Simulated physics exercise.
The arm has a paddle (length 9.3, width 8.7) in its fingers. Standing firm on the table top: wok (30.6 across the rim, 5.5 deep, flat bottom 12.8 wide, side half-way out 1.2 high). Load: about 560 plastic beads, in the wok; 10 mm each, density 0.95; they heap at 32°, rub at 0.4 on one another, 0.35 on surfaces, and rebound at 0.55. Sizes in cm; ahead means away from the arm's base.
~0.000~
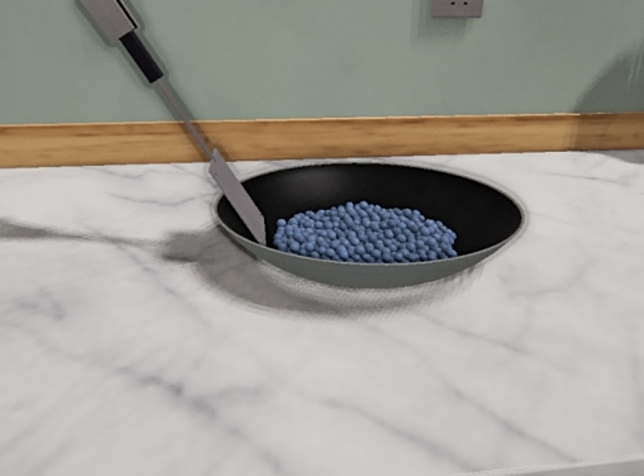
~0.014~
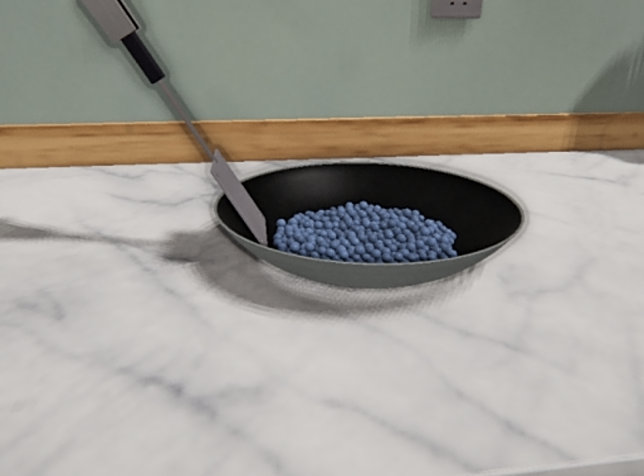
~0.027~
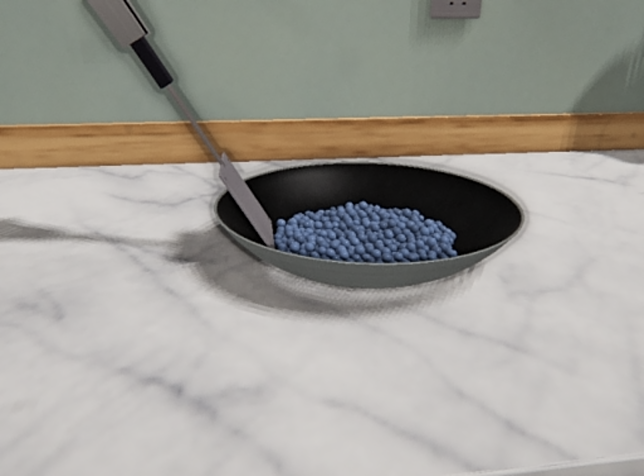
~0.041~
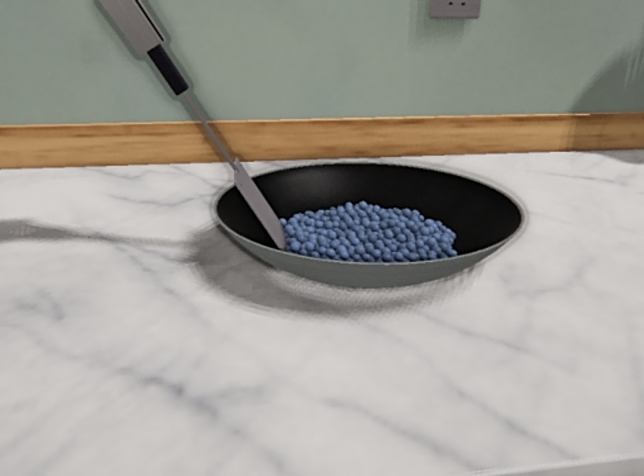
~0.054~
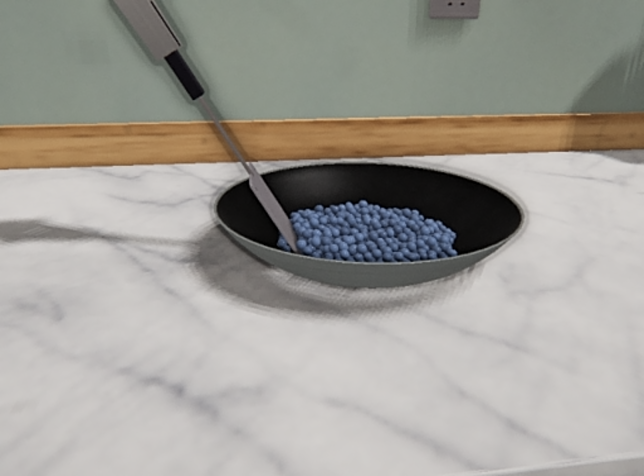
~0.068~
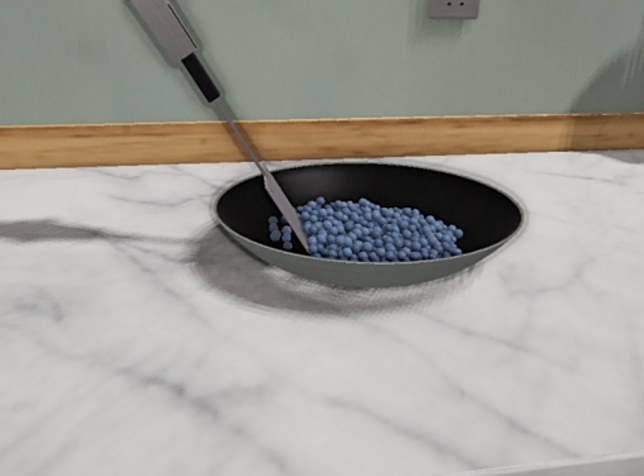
The footage shows a grey paddle slanting into a dark wok of blue beads on a marble-patterned table top; the paddle moves slowly rightward from the left edge into the heap, shifting some beads, with a few sitting on its left side.
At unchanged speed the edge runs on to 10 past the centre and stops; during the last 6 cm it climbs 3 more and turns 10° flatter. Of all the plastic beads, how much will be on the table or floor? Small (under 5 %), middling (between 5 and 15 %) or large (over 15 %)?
A large share, over 15 %, ends on the table or floor.
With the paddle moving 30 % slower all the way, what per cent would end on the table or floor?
Then about 10 per cent.
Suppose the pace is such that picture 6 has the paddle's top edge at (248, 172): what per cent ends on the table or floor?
Some 10 per cent.
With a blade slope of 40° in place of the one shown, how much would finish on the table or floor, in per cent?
It would be near 25 per cent.
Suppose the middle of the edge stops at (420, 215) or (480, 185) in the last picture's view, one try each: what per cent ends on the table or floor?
About 5 and 35 per cent.
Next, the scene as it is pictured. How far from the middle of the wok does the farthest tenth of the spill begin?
About 65 cm.
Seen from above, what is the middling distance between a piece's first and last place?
Roughly 4 cm.
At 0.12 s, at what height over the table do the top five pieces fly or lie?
Roughly 7 cm.
After 0.12 s, sloping 60°, highest piece 8 above the table; 565 in the wok.
After 0.17 s, sloping 58°, highest piece 11 above the table; 562 in the wok, 3 on the blade or in flight.
After 0.40 s, sloping 50°, highest piece 12 above the table; 427 in the wok, 76 on the table or floor, 62 on the blade or in flight.
After 1.45 s, sloping 50°, highest piece 4 above the table; 427 in the wok, 138 on the table or floor.
In the end, 427 in the wok, 138 on the table or floor. That is 24 % on the table or floor.
